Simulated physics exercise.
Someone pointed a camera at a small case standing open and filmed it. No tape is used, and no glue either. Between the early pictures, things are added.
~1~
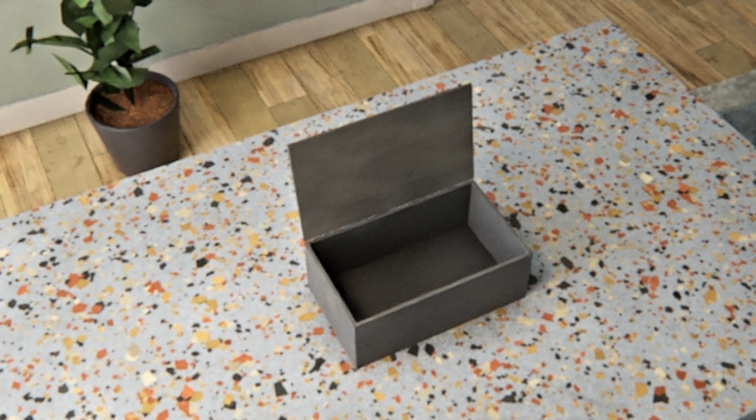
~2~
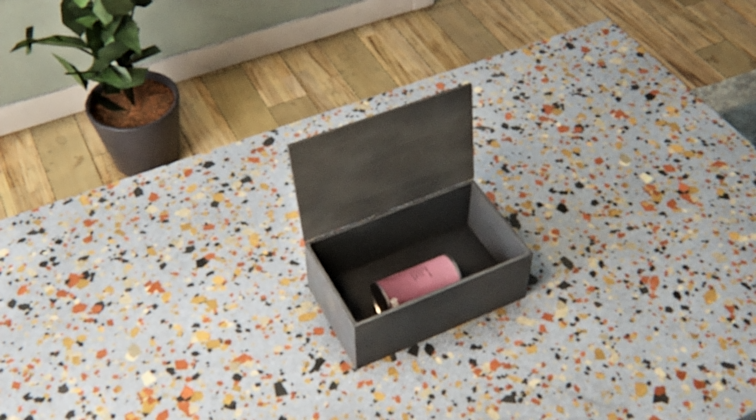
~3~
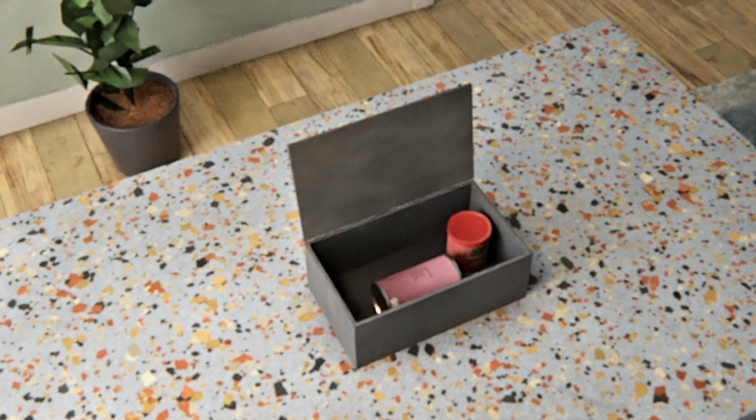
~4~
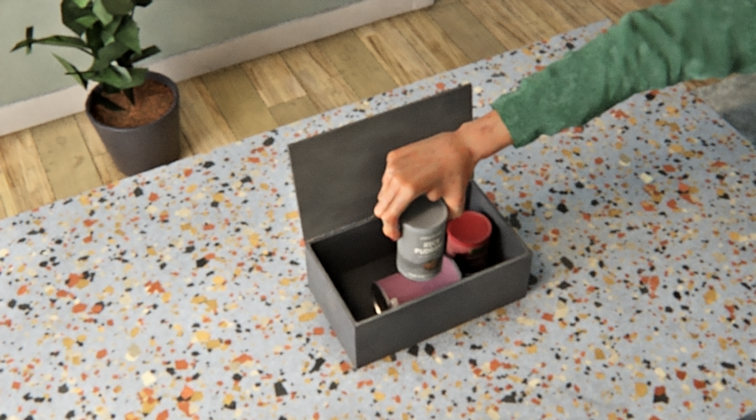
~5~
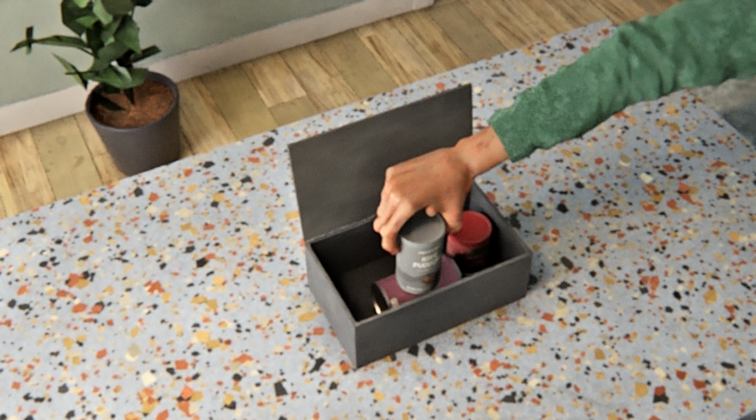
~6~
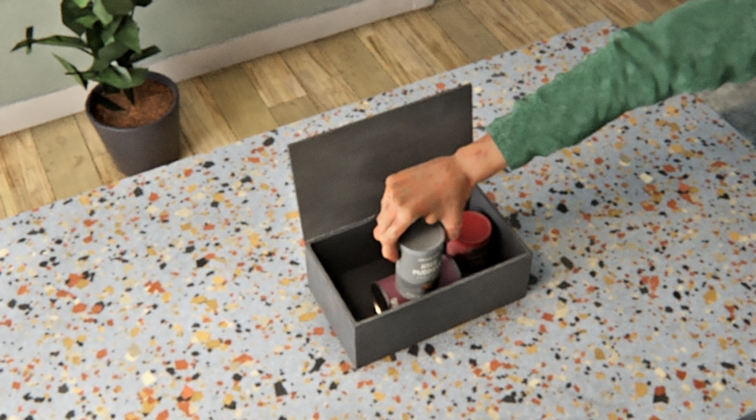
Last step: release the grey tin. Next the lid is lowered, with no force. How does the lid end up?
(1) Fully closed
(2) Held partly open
Held partly open.
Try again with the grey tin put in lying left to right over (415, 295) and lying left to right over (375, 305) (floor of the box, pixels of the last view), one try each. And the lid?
The lid settles down with the first placement and settles down with the second.
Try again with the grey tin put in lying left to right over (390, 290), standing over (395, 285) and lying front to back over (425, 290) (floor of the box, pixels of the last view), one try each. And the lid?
With the first placement it closes properly, with the second it doesn't close, and with the third it doesn't close.
Then, 1.00 s after the last picture, lid starting down; grey tin tipped 40° from how it was near (415, 270); pink tin rolled about its own width.
Then, 1.70 s after the last picture, lid 53° above the rim; grey tin tipped 38° from how it was near (415, 271); pink tin rolled about its own width.
Then, 3.30 s after the last picture, lid 25° above the rim; grey tin tipped 38° from how it was near (415, 271); pink tin rolled about its own width.
At rest, lid 25° above the rim; tipped over in the box, grey tin; moved from the start, pink tin; red tin in place. Seen from the same camera at the end, grey tin near (415, 271).
